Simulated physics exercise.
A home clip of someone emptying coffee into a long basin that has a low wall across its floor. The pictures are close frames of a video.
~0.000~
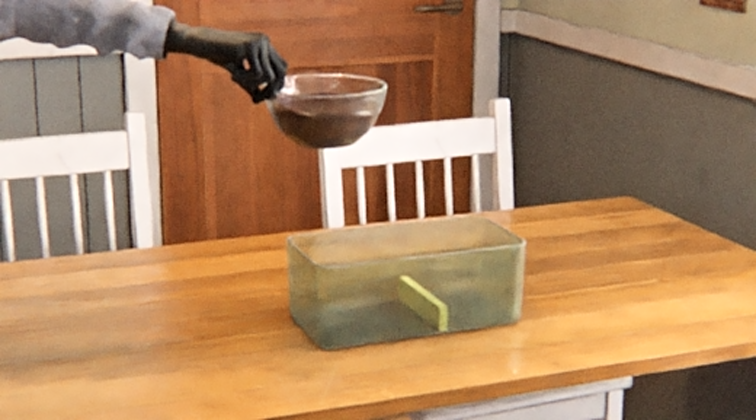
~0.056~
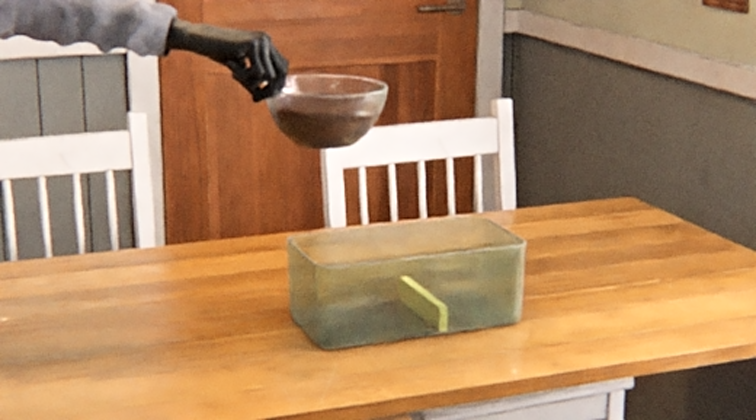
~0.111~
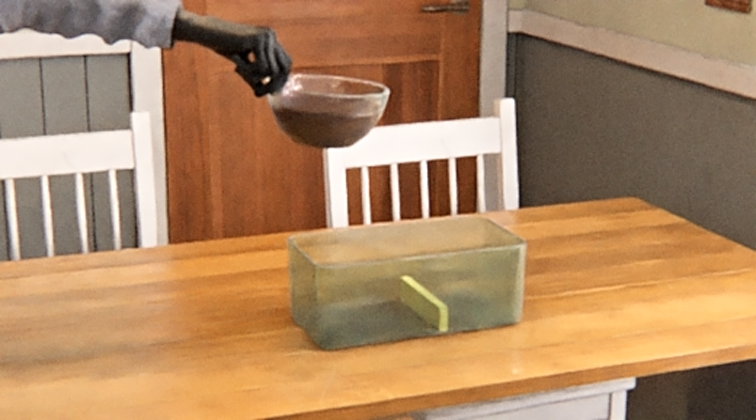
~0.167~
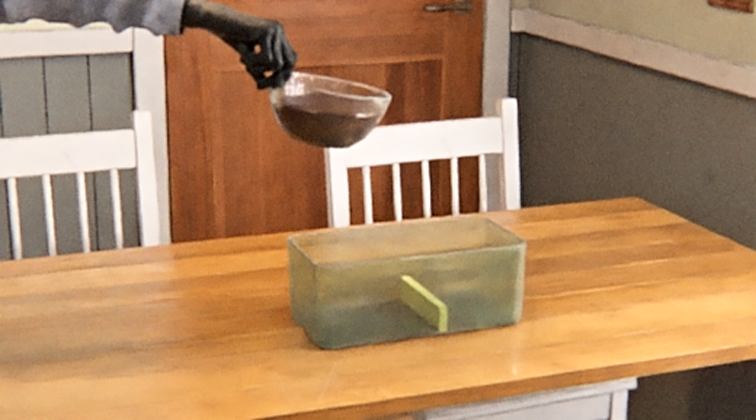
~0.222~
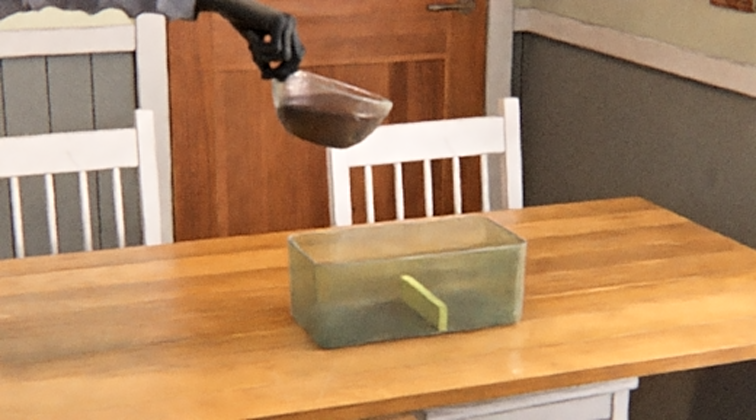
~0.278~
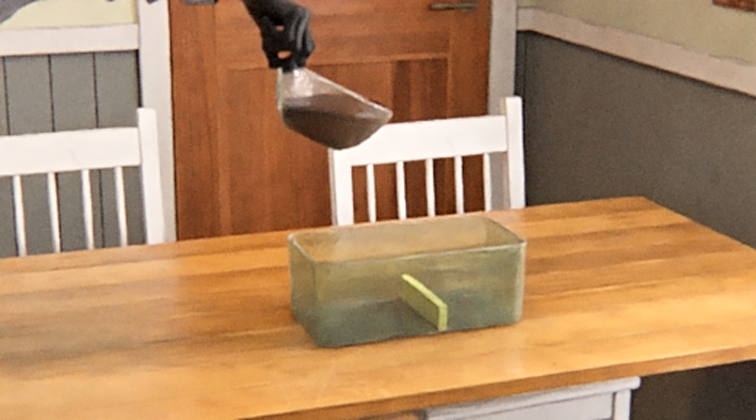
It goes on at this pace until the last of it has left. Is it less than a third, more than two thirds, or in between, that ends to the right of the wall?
In the end between a third and two thirds is right of the wall.
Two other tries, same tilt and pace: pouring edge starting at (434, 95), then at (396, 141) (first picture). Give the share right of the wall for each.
About 85 and 55 per cent.
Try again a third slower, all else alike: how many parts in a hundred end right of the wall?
Some 65 per cent.
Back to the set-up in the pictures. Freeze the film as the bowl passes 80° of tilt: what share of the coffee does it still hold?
Close to 30 per cent.
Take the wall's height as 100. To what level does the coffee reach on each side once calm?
Near 30 on the left, 50 on the right.
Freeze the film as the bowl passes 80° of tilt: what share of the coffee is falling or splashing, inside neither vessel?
It comes to 50 per cent or so.
A moment on, the bowl is tipped on its side and 31 per cent is still to pour, 4 is left of the wall and 14 right of it.
Next, the bowl is tipped on its side and 3 per cent is still to pour, 33 is left of the wall and 53 right of it.
Then the bowl is tipped on its side and 0 per cent is still to pour, 46 is left of the wall and 52 right of it.
Later the bowl is tipped on its side and 0 per cent is still to pour, 46 is left of the wall and 53 right of it.
In the end 46 per cent lies left of the wall, 53 right of it and 1 outside.
